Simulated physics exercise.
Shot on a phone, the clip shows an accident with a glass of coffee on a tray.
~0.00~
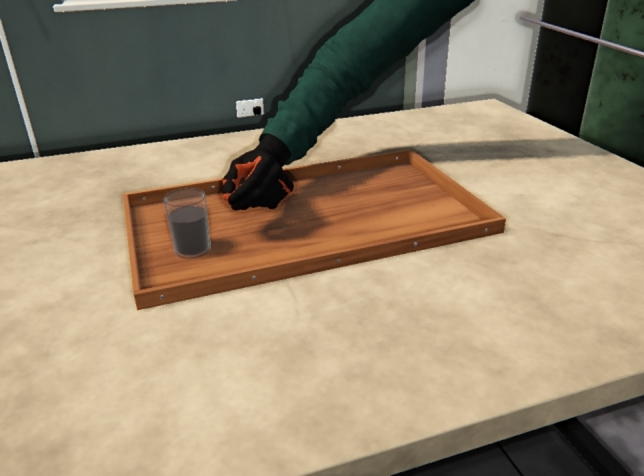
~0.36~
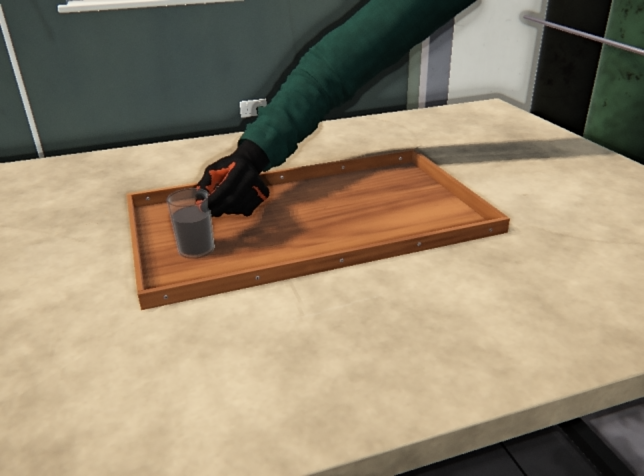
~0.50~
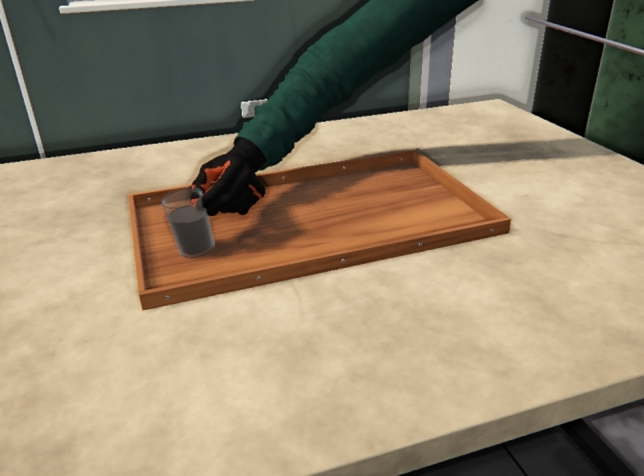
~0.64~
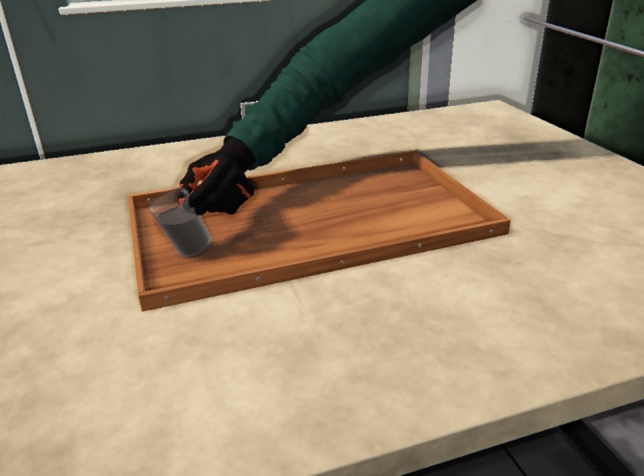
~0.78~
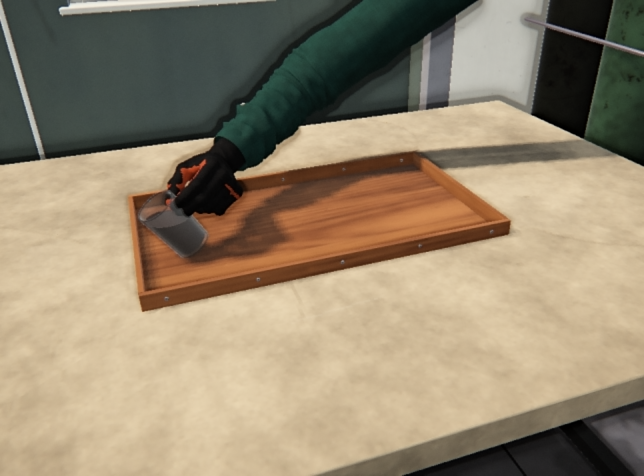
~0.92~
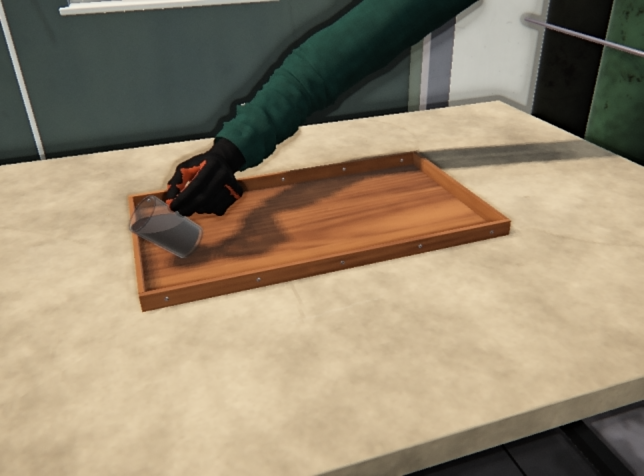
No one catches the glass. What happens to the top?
The top gets wet.
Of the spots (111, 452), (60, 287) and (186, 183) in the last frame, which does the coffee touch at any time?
Looks like the first is safe, the second covered and the third safe.
After 1.5 s, the glass lies across the rim; the puddle covers about as much as a plate; it is on the top, beyond the rim.
After 2.3 s, the puddle covers about as much as a tray; it is on the top, beyond the rim.
After 3.6 s, the puddle covers about as much as a tray; it is on the top, beyond the rim.
